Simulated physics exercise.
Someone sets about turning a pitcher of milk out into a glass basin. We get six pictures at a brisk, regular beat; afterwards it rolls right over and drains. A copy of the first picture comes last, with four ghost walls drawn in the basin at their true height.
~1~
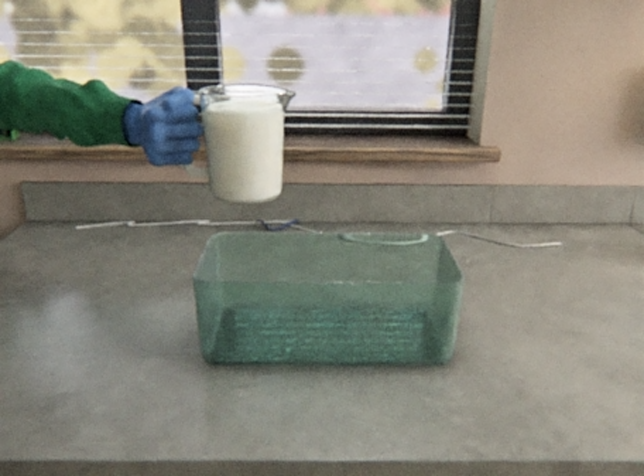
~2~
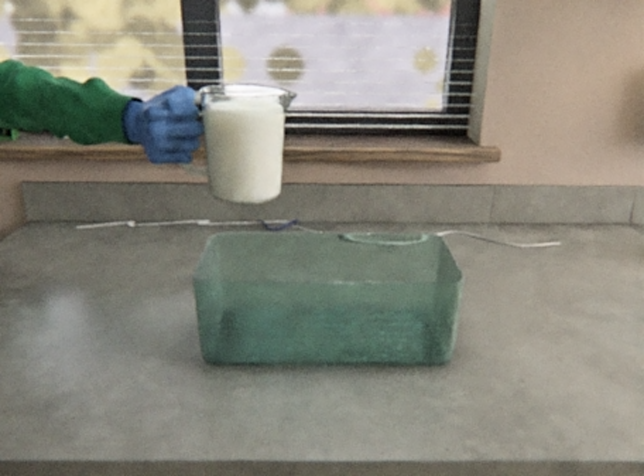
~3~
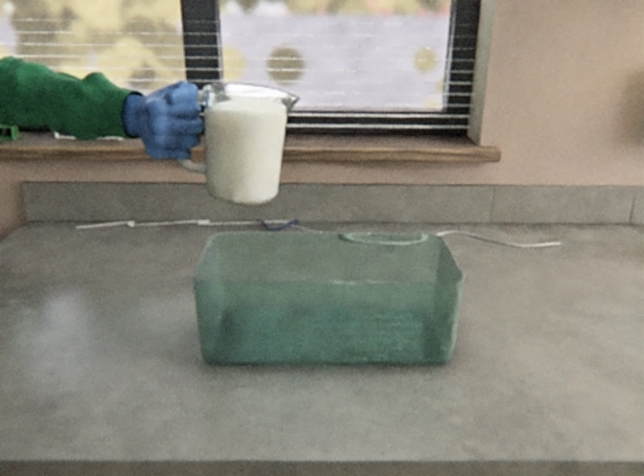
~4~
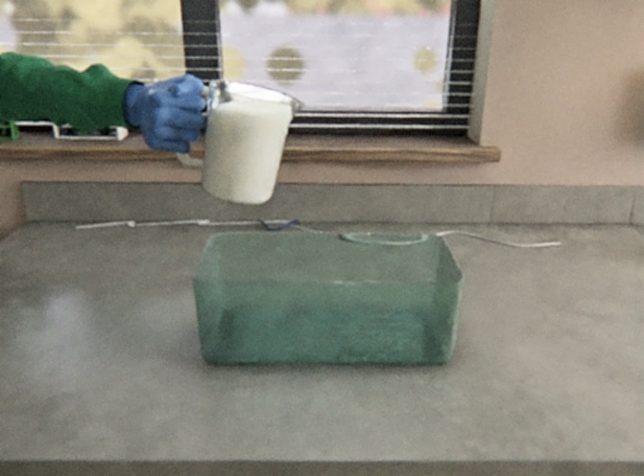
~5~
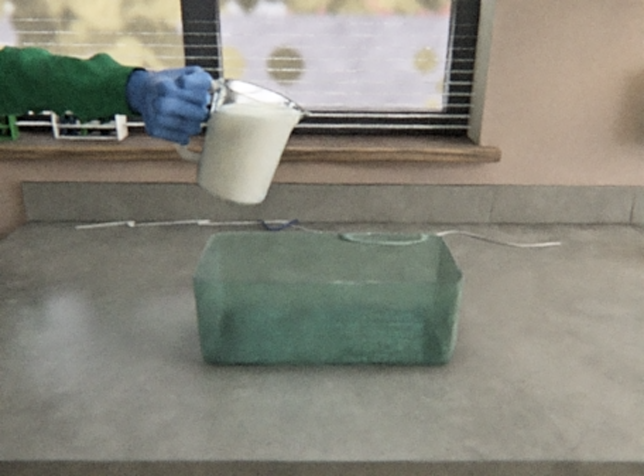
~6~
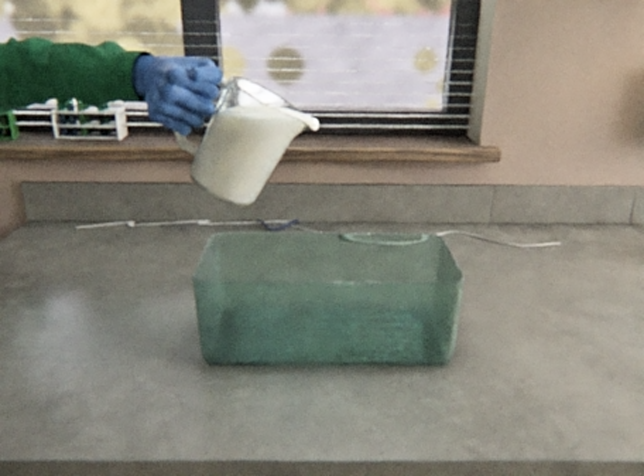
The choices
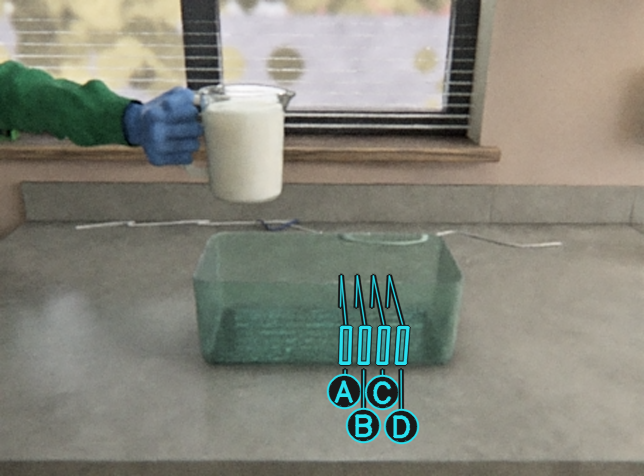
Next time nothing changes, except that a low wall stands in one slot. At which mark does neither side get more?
Use slot B.
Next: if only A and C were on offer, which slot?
That is slot A.
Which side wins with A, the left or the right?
The right one.
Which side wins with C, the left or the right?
The left side.
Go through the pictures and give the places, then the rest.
In the first frame, upright, lip at (295, 93); basin from (203, 360) to (452, 360); nothing has left yet.
In the second frame, upright, lip at (296, 94); nothing has left yet.
In the third frame, tipped about 5°, lip at (299, 98); nothing has left yet.
In the fourth frame, tipped about 11°, lip at (303, 104); nothing has left yet.
In the fifth frame, tipped about 19°, lip at (308, 113); nothing has left yet.
In the sixth frame, tipped about 29°, lip at (313, 125); milk is over the lip, down to (313, 125).
In cyan, A at (345, 369); B at (363, 369); C at (382, 370); D at (401, 370).
With A, about 21 % ends left of the wall and 78 % right of it.
With B, about 50 % ends left of the wall and 49 % right of it.
With C, about 90 % ends left of the wall and 8 % right of it.
With D, about 94 % ends left of the wall and 3 % right of it; 3 % is lost outside.
